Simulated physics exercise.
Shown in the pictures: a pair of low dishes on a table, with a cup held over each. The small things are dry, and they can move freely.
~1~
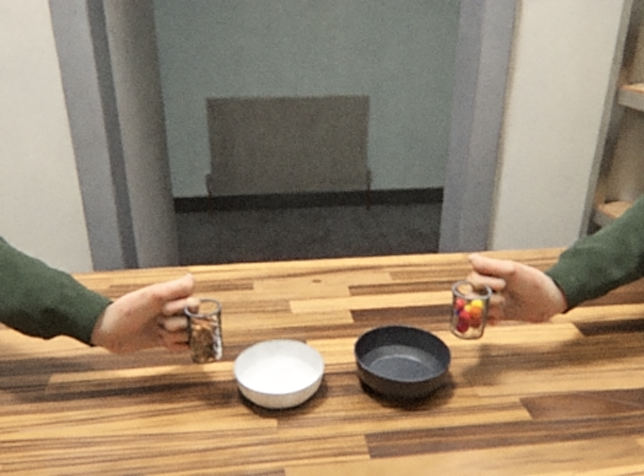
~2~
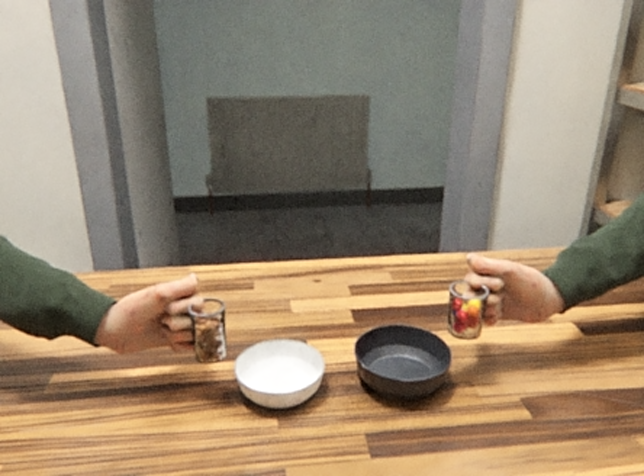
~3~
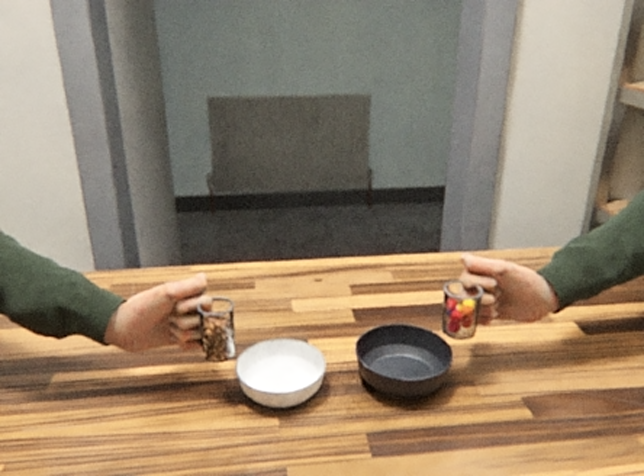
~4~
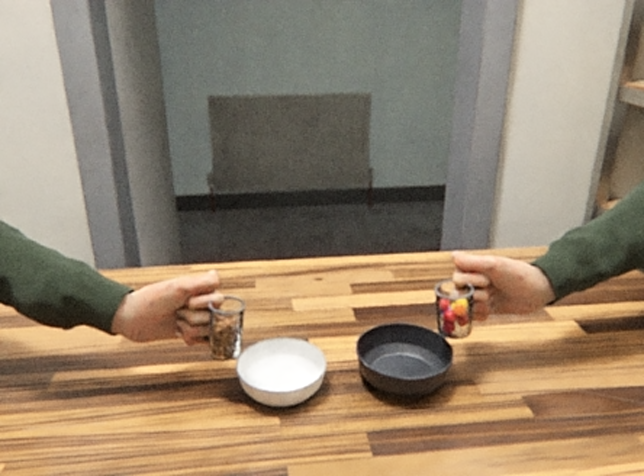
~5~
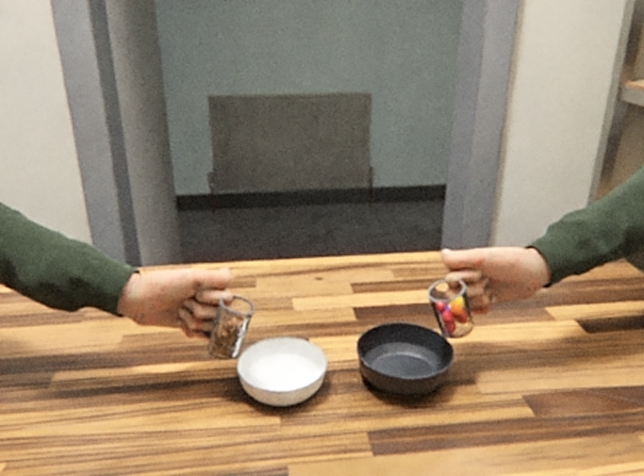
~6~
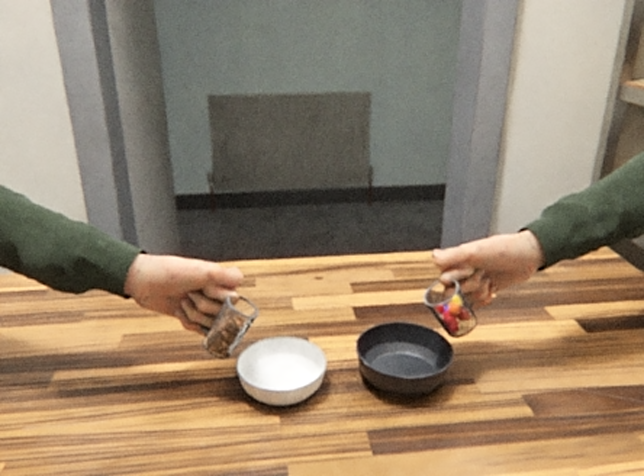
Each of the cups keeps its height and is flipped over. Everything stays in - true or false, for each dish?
Left dish: True. Right dish: True.
Then, 0.24 s past the last view, left, all still in the cup; right, all still in the cup.
Then, 0.54 s past the last view, left, all still in the cup; right, all still in the cup.
Then, 0.86 s past the last view, left, most still in the cup, a small part in the dish, a small part in the air; right, about half still in the cup, about a third in the dish, a small part in the air.
Finally, left, all in the dish, none outside the dish; right, all in the dish, none outside the dish.
